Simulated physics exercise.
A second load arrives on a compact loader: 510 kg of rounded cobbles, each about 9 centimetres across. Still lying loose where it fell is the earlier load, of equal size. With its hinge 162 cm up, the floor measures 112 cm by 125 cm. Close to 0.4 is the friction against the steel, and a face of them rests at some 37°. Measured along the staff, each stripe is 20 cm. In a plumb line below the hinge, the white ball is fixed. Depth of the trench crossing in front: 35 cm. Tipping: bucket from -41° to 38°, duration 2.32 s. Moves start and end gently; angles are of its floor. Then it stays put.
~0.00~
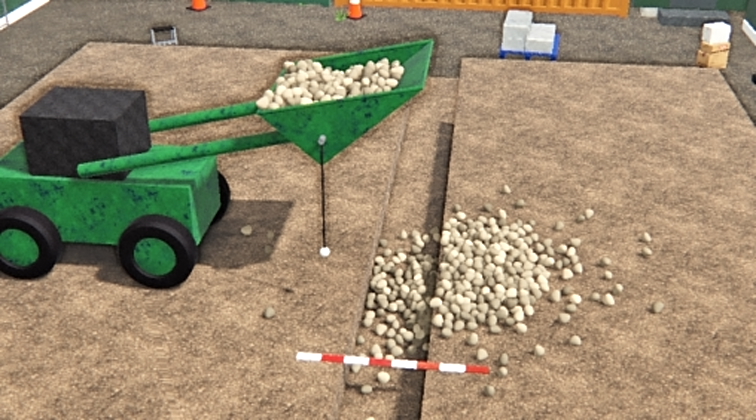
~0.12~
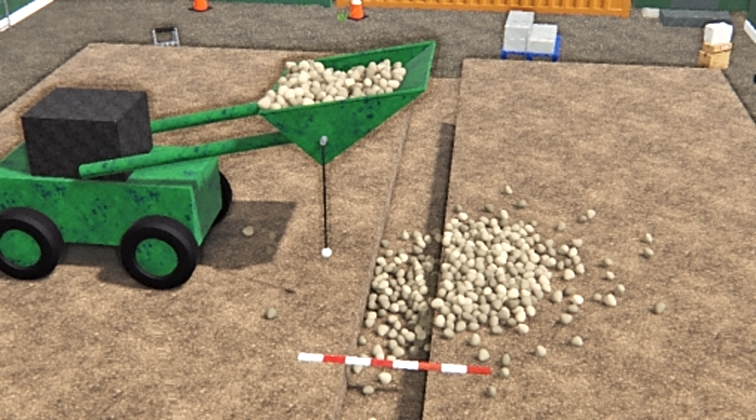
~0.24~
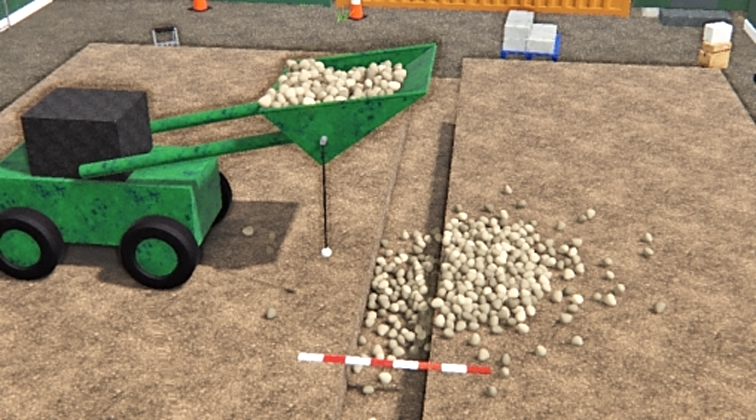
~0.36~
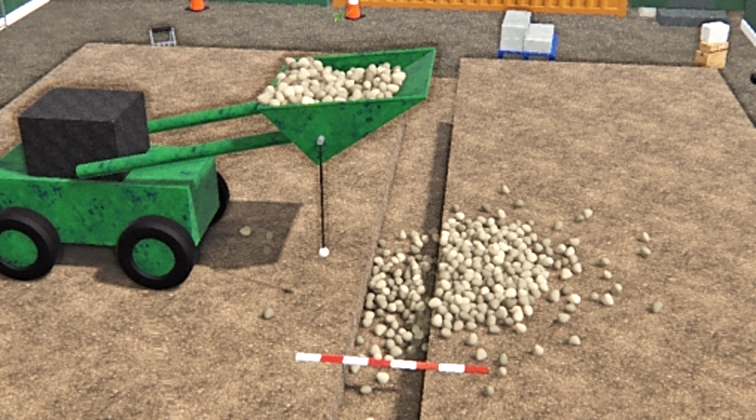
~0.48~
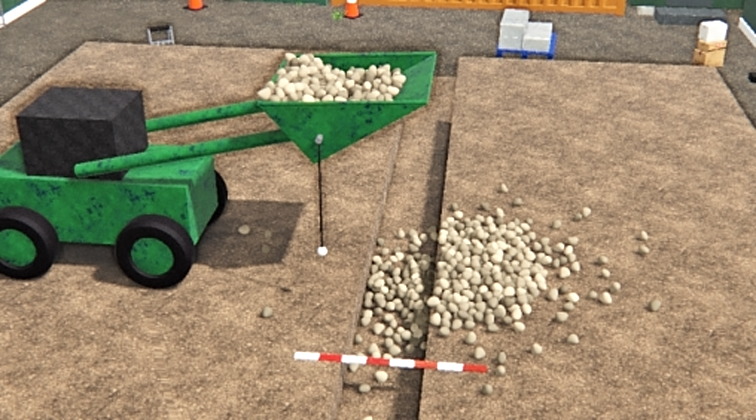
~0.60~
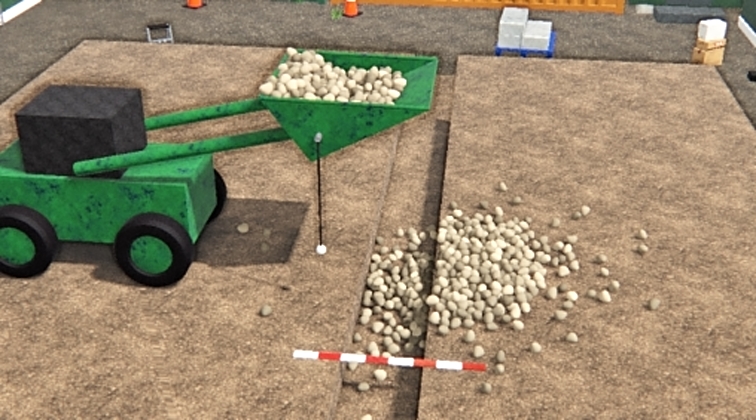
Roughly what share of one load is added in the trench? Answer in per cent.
I would say 43 per cent.
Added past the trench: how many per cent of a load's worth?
Some 55 % of one load's worth.
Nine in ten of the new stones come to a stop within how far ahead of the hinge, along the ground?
It comes to around 170 centimetres.
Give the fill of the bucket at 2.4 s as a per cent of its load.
Estimate: 25 % remaining inside, roughly.
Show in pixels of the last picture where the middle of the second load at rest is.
They come to rest centred about (452, 268).
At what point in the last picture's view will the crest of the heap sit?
Look near (477, 247).
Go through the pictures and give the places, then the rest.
In the first frame, the bucket is at -41°, its lip at (423, 88); the top of the load is at (372, 72). The earlier load is highest near (480, 261), 16 cm above ground level, 1 % short of the trench, 32 % in the trench, 67 % past the trench.
In the second frame, the bucket is at -40°, its lip at (425, 90); the top of the load is at (368, 72); the stones move at 0.0 m/s on average.
In the third frame, lip at (426, 92), floor tilted -39°, highest stones at (357, 72); the stones move at 0.1 m/s on average.
In the fourth frame, lip at (426, 97), floor tilted -36°, highest stones at (332, 72); the stones move at 0.1 m/s on average.
In the fifth frame, the bucket is at -32°, its lip at (427, 103); the top of the load is at (299, 64); the stones move at 0.2 m/s on average.
In the sixth frame, the bucket is at -28°, its lip at (429, 109); the top of the load is at (300, 60); the stones move at 0.2 m/s on average.
After 1.7 s the floor is at 26°; in per cent of one load, 100 in the bucket, 1 short of the trench, 33 in the trench, 67 past the trench; the foremost stones are at (618, 262).
After 2.4 s the floor is at 38°; in per cent of one load, 26 in the bucket, 1 short of the trench, 64 in the trench, 110 past the trench; the foremost stones are at (618, 262).
After 2.8 s the floor is at 38°; in per cent of one load, 0 in the bucket, 1 short of the trench, 72 in the trench, 127 past the trench; the foremost stones are at (618, 262).
After 5.6 s the floor is at 38°; in per cent of one load, 0 in the bucket, 1 short of the trench, 75 in the trench, 124 past the trench; the foremost stones are at (626, 278). Net gain in the trench, 43.
